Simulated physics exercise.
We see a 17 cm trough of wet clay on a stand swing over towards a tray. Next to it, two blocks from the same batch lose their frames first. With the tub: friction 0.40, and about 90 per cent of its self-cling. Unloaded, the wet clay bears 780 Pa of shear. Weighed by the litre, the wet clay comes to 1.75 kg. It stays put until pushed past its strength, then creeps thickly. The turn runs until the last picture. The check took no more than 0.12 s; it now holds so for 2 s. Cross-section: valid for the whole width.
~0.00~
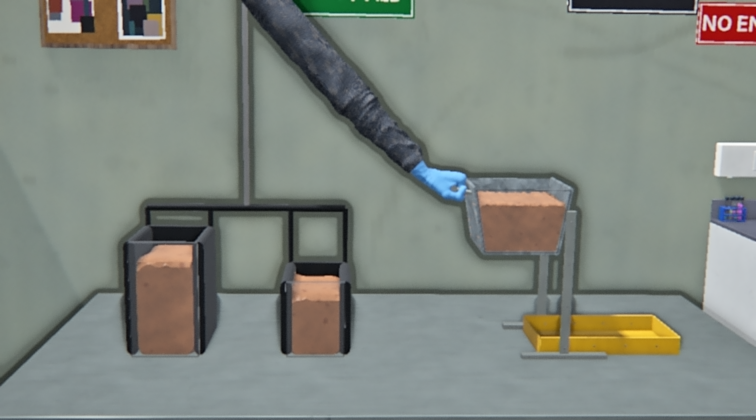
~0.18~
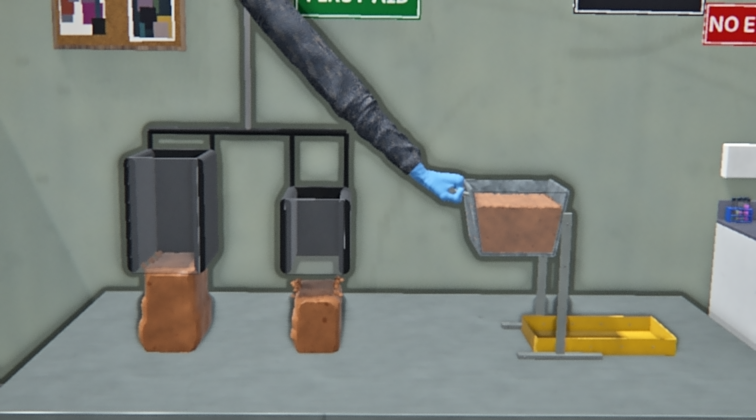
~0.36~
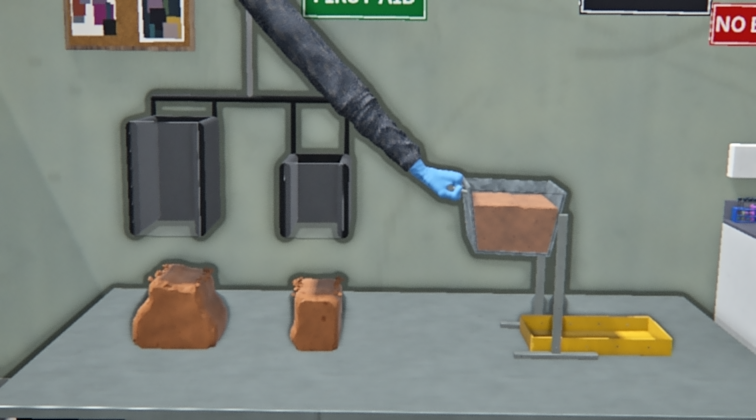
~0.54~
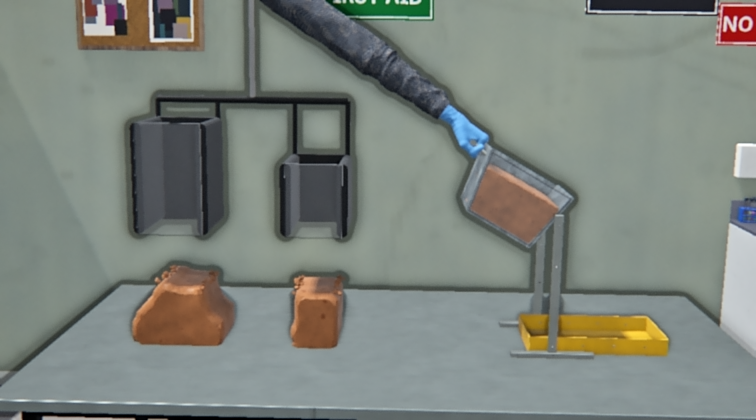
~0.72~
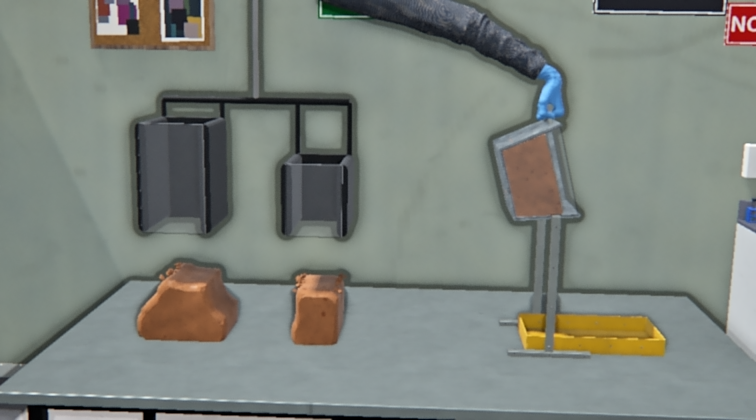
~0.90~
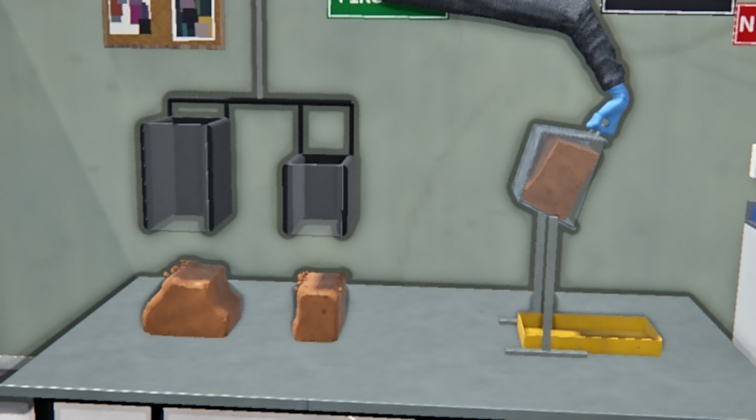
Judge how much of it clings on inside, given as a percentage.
Something like 10 % clings on inside.
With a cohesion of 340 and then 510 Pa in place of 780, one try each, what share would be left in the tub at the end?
The two runs give near 10 % and near 7 % respectively.
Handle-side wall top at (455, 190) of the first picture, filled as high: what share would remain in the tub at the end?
It would be near 8 %.
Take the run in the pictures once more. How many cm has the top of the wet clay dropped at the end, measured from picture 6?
14 cm or so.
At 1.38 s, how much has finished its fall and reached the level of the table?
By then close to 70 % is down.
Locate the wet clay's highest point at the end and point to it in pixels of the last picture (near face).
Somewhere near (529, 190) in the last view.
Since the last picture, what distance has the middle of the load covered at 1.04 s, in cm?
Looks like around 10 cm to me.
By 1.04 s, the tub is at 106 degrees and holds 53 %.
By 1.21 s, the tub is at 106 degrees and holds 14 %.
By 1.38 s, the tub is at 106 degrees and holds 10 %.
By 1.55 s, the tub is at 106 degrees and holds 10 %.
By 2.90 s, at the end, the tub is at 106 degrees and holds 10 %.
